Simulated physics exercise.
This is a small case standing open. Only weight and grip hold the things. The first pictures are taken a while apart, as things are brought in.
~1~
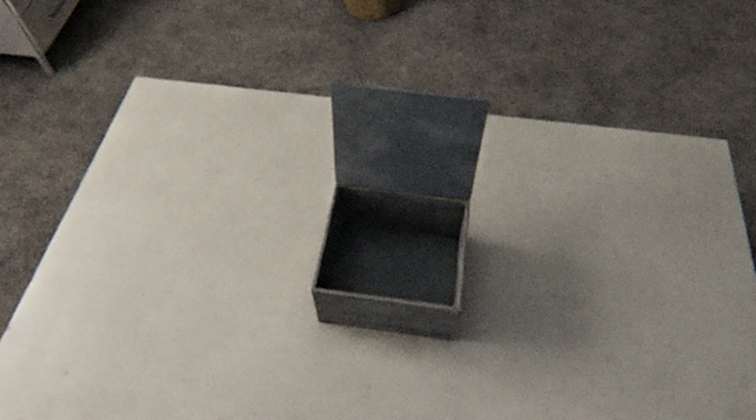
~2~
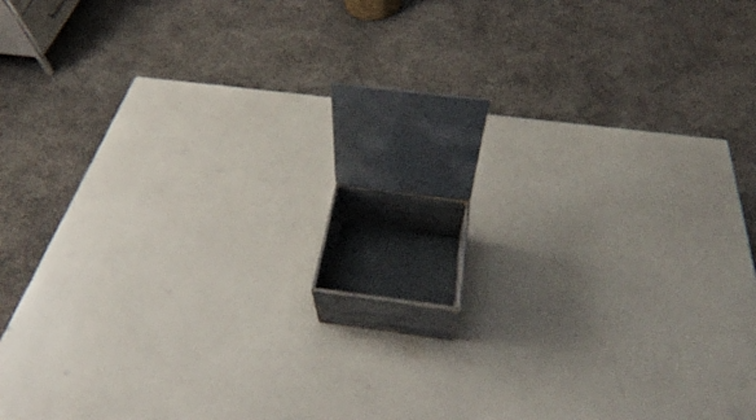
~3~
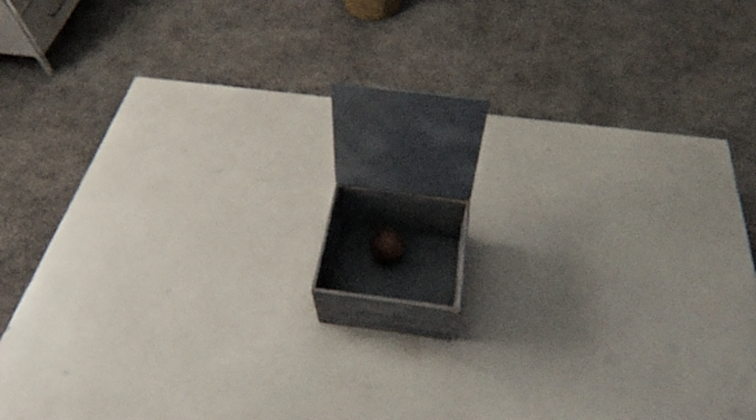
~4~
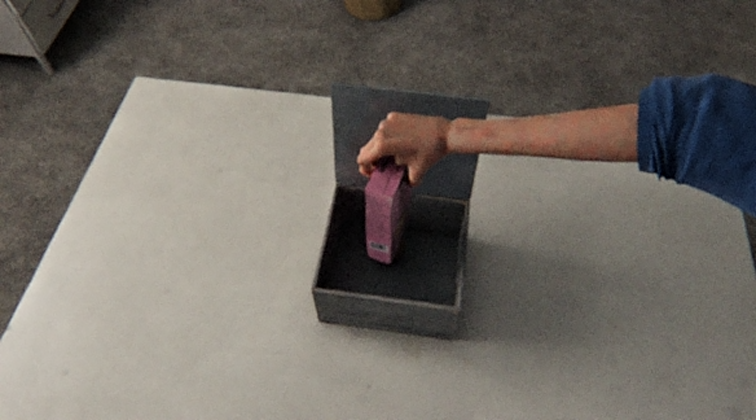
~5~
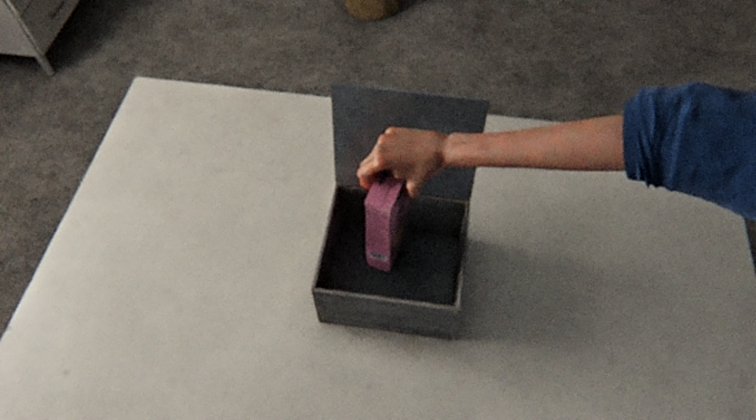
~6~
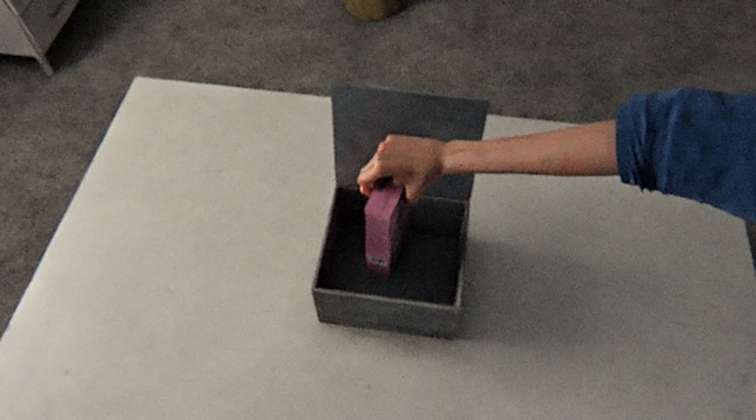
A hand lowering a pink packet upright into an open grey box on a white table, after a brown ball appears inside.
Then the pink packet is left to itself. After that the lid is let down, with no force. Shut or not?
Outcome: The lid will not close.
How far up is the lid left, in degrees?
About 16°.
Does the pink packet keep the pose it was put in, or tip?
It ends up tilted.
Then, 0.60 s after the last picture, pink packet tipped 45° from how it was near (370, 260); brown ball rolled a little.
Then, 1.30 s after the last picture, lid 78° above the rim; pink packet tipped 39° from how it was near (353, 271); brown ball rolled about its own width.
Then, 1.80 s after the last picture, lid 45° above the rim; pink packet tipped 39° from how it was near (353, 271); brown ball rolled about its own width.
Then, 2.90 s after the last picture, lid 16° above the rim; pink packet tipped 39° from how it was near (353, 271); brown ball rolled about its own width.
At rest, lid 16° above the rim; tipped over in the box, pink packet; moved from the start, brown ball. Seen from the same camera at the end, pink packet near (352, 271).
